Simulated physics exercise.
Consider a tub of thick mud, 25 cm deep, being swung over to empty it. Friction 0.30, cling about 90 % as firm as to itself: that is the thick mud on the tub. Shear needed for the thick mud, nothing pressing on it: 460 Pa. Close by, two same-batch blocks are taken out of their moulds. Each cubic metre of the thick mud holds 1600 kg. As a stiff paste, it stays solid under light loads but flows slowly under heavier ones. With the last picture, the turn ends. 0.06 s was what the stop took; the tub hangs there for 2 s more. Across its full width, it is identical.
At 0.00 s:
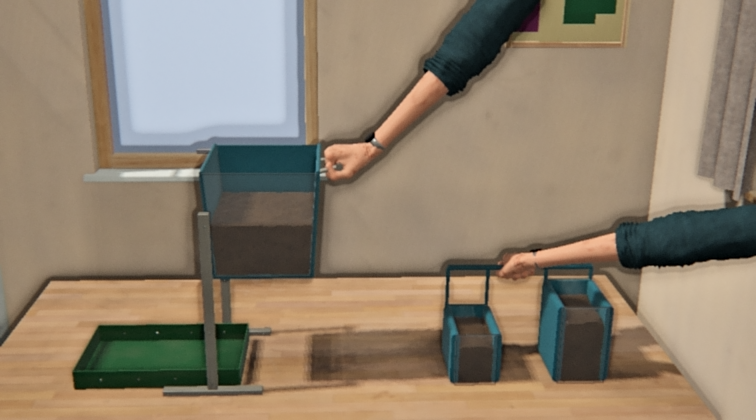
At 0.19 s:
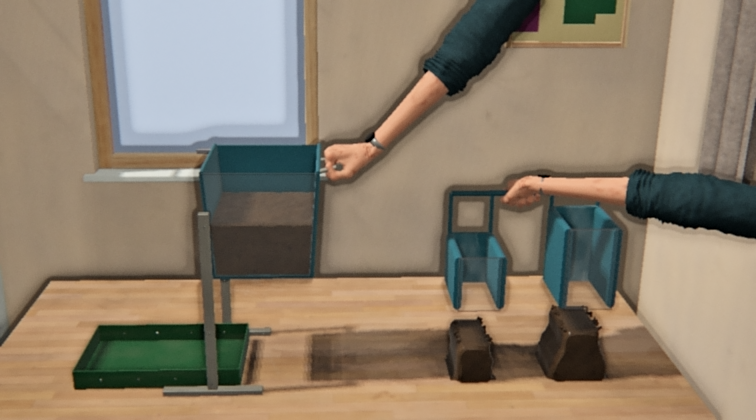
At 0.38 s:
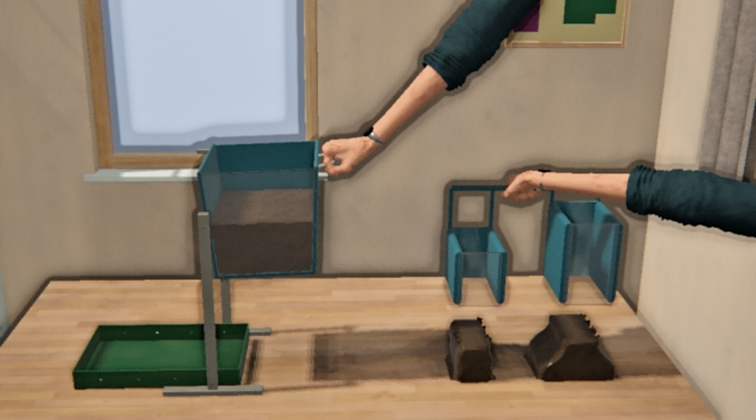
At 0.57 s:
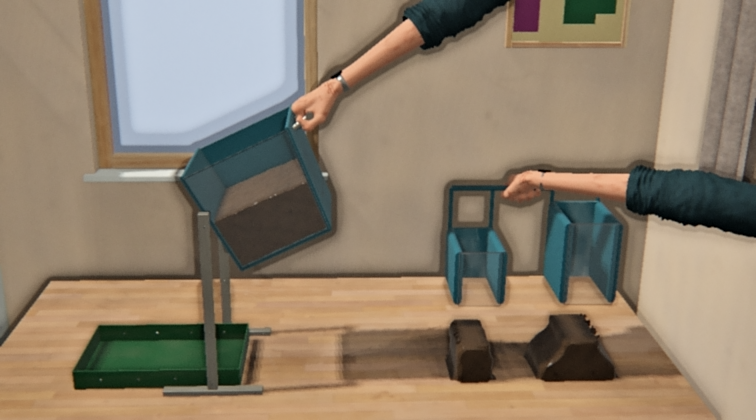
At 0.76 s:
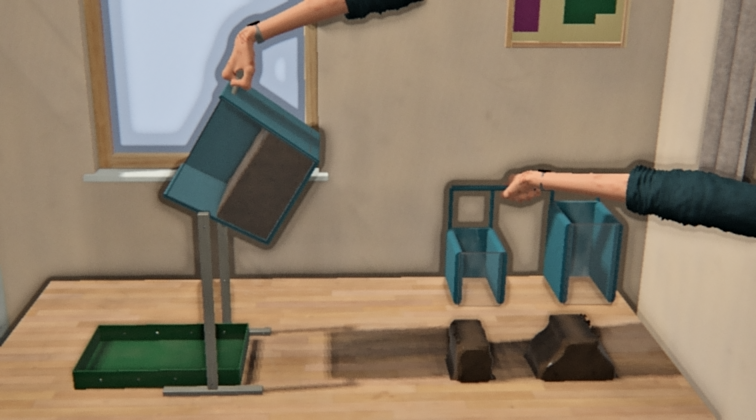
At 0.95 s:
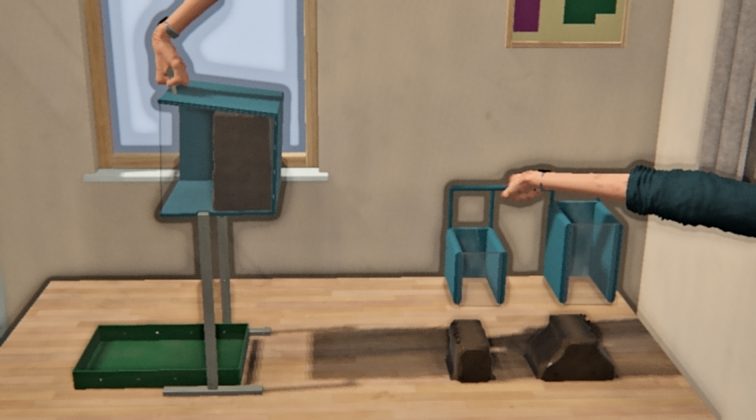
Hands lifting moulds off two dark mud blocks, the right one slumping, then swinging a teal tub of mud onto its side.
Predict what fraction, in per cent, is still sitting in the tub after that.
Near 73 % is still in the tub.
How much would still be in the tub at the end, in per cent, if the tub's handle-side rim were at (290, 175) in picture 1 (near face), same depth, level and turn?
Close to 100 per cent would still be in the tub.
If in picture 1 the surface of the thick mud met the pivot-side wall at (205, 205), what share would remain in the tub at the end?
That works out near 55 %.
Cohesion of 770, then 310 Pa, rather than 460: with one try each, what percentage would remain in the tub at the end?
In that order: 100 %, 60 %.
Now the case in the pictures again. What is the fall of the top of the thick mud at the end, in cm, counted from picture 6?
13 cm.
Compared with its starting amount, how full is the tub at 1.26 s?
It's something like 90 % of the original load.
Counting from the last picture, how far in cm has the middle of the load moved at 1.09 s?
Something like 5 cm, I'd say.
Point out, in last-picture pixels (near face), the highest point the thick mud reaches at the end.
Around (243, 171).
After 1.09 s, the tub is at 87 degrees and holds 100 %.
After 1.26 s, the tub is at 87 degrees and holds 90 %.
After 1.43 s, the tub is at 87 degrees and holds 74 %.
After 1.60 s, the tub is at 87 degrees and holds 73 %.
After 2.95 s, at the end, the tub is at 87 degrees and holds 73 %.
